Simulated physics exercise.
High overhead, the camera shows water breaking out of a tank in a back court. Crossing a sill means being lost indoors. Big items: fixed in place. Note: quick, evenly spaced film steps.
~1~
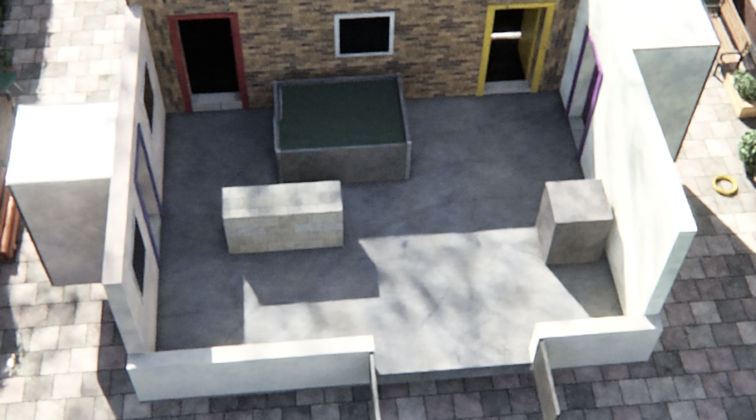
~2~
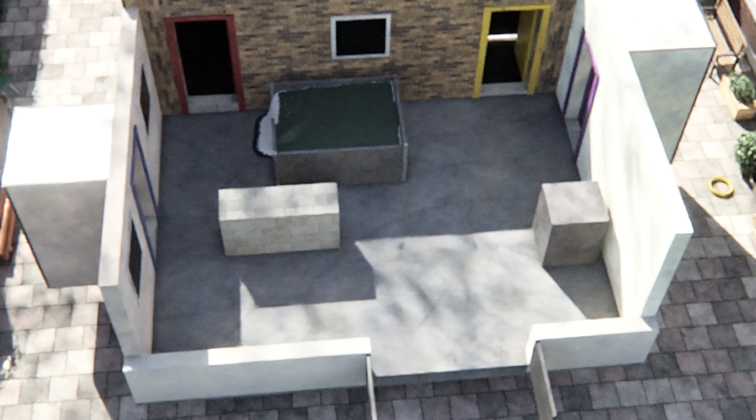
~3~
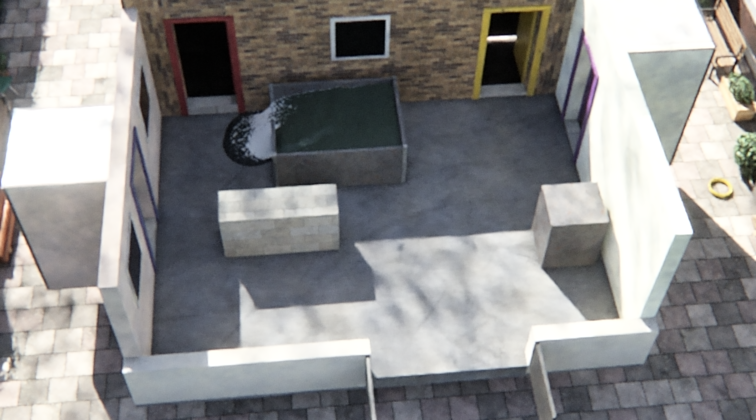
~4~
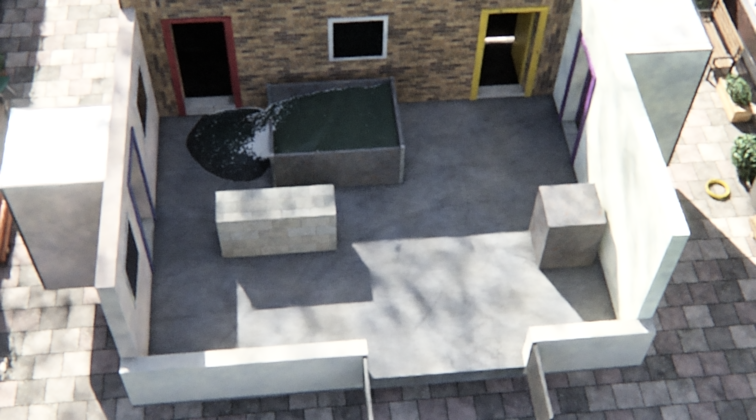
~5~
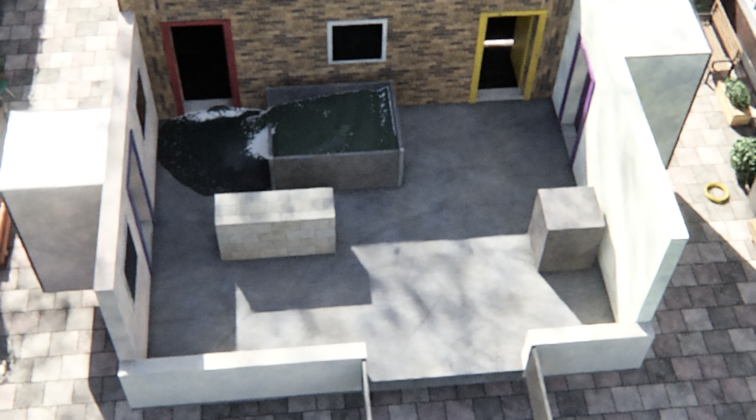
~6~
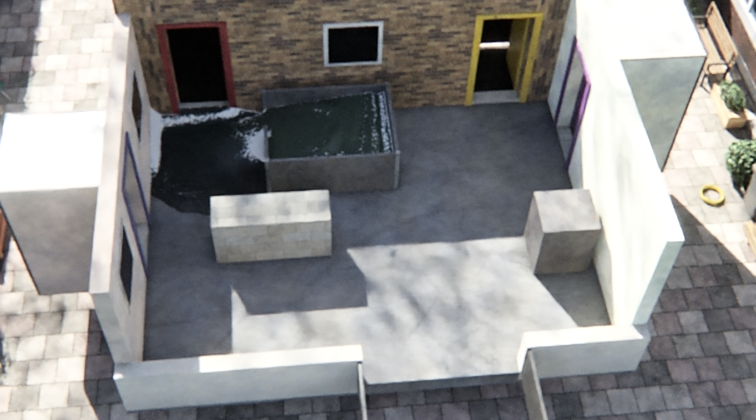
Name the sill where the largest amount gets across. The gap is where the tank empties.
Red.
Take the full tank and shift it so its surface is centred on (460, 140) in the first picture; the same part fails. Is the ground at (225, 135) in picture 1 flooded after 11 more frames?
It is soaked at that point.
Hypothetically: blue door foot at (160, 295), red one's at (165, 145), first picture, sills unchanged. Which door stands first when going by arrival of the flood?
That would be the red-painted one.
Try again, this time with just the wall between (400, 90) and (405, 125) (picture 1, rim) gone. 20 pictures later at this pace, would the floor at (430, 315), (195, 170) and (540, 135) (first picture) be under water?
Going through them in turn, I'd say spared, spared and sodden.
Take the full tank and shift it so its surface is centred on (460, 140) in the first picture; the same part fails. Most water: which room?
The blue one.
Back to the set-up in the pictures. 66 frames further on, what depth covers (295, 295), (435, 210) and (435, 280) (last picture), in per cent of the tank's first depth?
The three come to some 4, 4 and 4 per cent respectively.
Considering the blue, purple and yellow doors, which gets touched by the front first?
That is the one in blue.
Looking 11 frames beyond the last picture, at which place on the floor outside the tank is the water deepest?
I'd mark about pixel (154, 134).
A moment on, water covers 15 % of the floor; blue door wet at the sill, nothing in, purple door not reached, yellow door not reached, red door a trickle in.
Next, water covers 20 % of the floor; blue door wet at the sill, nothing in, purple door not reached, yellow door not reached, red door some in.
Then, water covers 35 % of the floor; blue door wet at the sill, nothing in, purple door not reached, yellow door not reached, red door a lot in.
Later, water covers 80 % of the floor; blue door wet at the sill, nothing in, purple door not reached, yellow door not reached, red door a lot in.
In the end, water covers 95 % of the floor; blue door wet at the sill, nothing in, purple door a trickle in, yellow door a trickle in, red door a lot in; the red door has let in the most.
